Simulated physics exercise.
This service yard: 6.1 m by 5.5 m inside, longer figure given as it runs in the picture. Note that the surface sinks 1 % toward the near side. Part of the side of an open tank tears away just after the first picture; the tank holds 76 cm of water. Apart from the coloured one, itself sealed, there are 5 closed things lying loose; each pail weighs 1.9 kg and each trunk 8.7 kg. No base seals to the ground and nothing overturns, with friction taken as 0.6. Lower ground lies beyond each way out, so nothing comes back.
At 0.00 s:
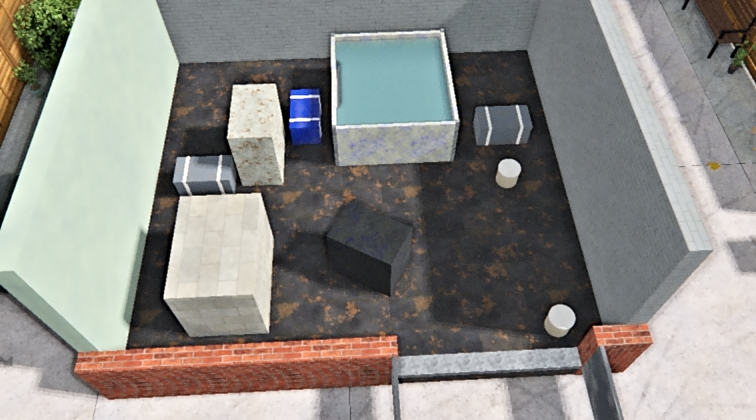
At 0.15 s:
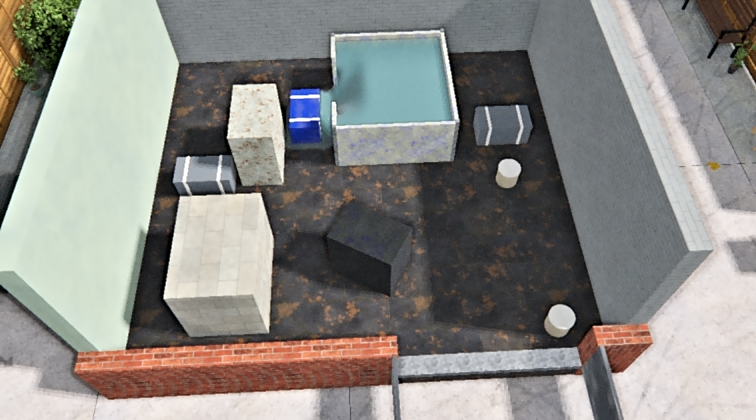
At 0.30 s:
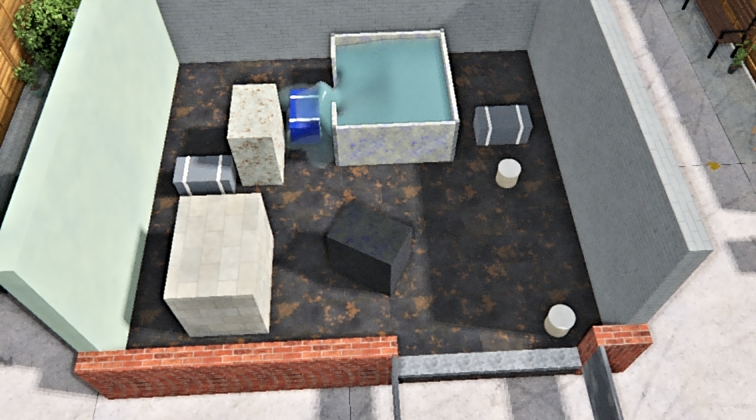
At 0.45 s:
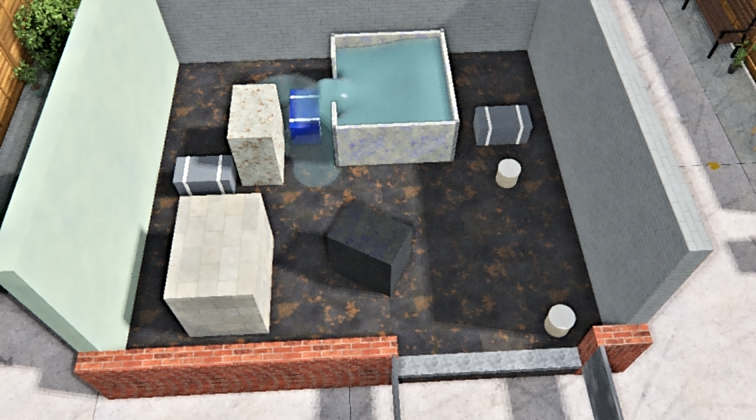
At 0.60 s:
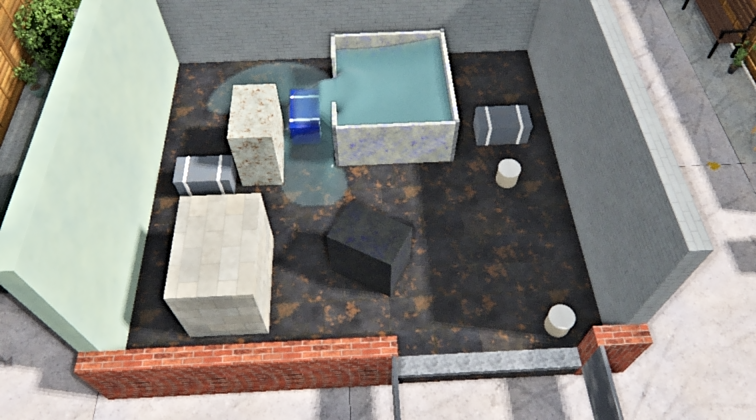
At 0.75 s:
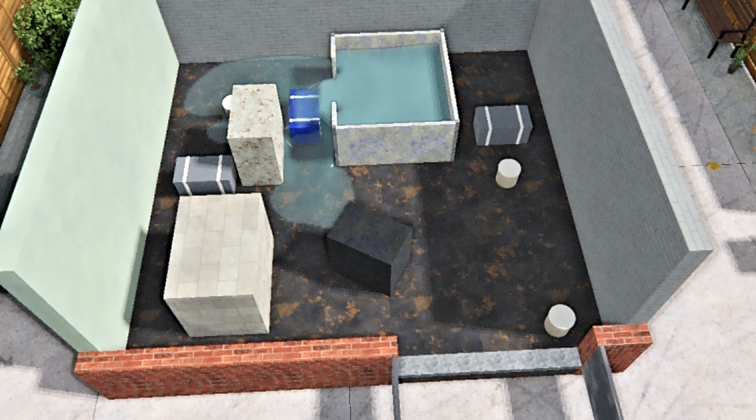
Open tank in a walled yard leaking from its left side, water spreading around a blue trunk and a tall block.
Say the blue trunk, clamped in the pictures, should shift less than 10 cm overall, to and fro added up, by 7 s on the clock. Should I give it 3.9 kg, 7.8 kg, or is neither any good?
I would pick neither.
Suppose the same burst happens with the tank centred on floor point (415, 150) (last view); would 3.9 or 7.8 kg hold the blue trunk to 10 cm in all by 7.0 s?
Then neither load is enough.
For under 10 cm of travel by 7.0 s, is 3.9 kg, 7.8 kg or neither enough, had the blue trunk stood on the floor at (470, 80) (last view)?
Short version: Not even the heavier.
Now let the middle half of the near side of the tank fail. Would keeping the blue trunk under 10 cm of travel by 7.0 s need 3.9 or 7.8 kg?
Note: Low mass sufficient.
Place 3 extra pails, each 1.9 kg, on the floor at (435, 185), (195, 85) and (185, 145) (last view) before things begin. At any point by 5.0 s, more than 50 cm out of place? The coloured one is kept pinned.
In order: Not as far, then farther, then farther.
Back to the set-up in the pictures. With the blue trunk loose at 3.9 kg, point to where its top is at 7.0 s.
Roughly at pixel (187, 65).
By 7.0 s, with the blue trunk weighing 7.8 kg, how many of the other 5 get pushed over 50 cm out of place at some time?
The total is 2.
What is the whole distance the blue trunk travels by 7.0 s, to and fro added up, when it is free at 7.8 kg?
I'd say close to 550 cm in total.
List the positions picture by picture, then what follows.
The first picture shows the blue trunk at (305, 108), on the bottom; water covers 3.3 m2; 0 of 6 have shifted.
The second picture shows the blue trunk at (305, 108) rests on the ground; water covers 3.7 m2; 0 of 6 have shifted.
The third picture shows the blue trunk at (305, 108) rests on the ground; 4.5 m2 under water; 0 of 6 have shifted.
The fourth picture shows the blue trunk at (305, 108) rests on the ground; 5.6 m2 under water; 0 of 6 have shifted.
The fifth picture shows the blue trunk at (305, 108) rests on the ground; 7.1 m2 under water; 0 of 6 have shifted.
The sixth picture shows the blue trunk at (305, 108) rests on the ground; water covers 8.7 m2; 1 of 6 have shifted.
After 1.4 s the blue trunk would be 195 cm from its start with 3.9 kg and 191 cm from its start with 7.8 kg; 13 cm of water round it then.
After 3.1 s the blue trunk would be 129 cm from its start with 3.9 kg and 167 cm from its start with 7.8 kg; 22 cm of water round it then.
After 4.9 s the blue trunk would be 189 cm from its start with 3.9 kg and 201 cm from its start with 7.8 kg; 7 cm of water round it then.
After 7.0 s the blue trunk would be 211 cm from its start with 3.9 kg and 171 cm from its start with 7.8 kg; 8 cm of water round it then.
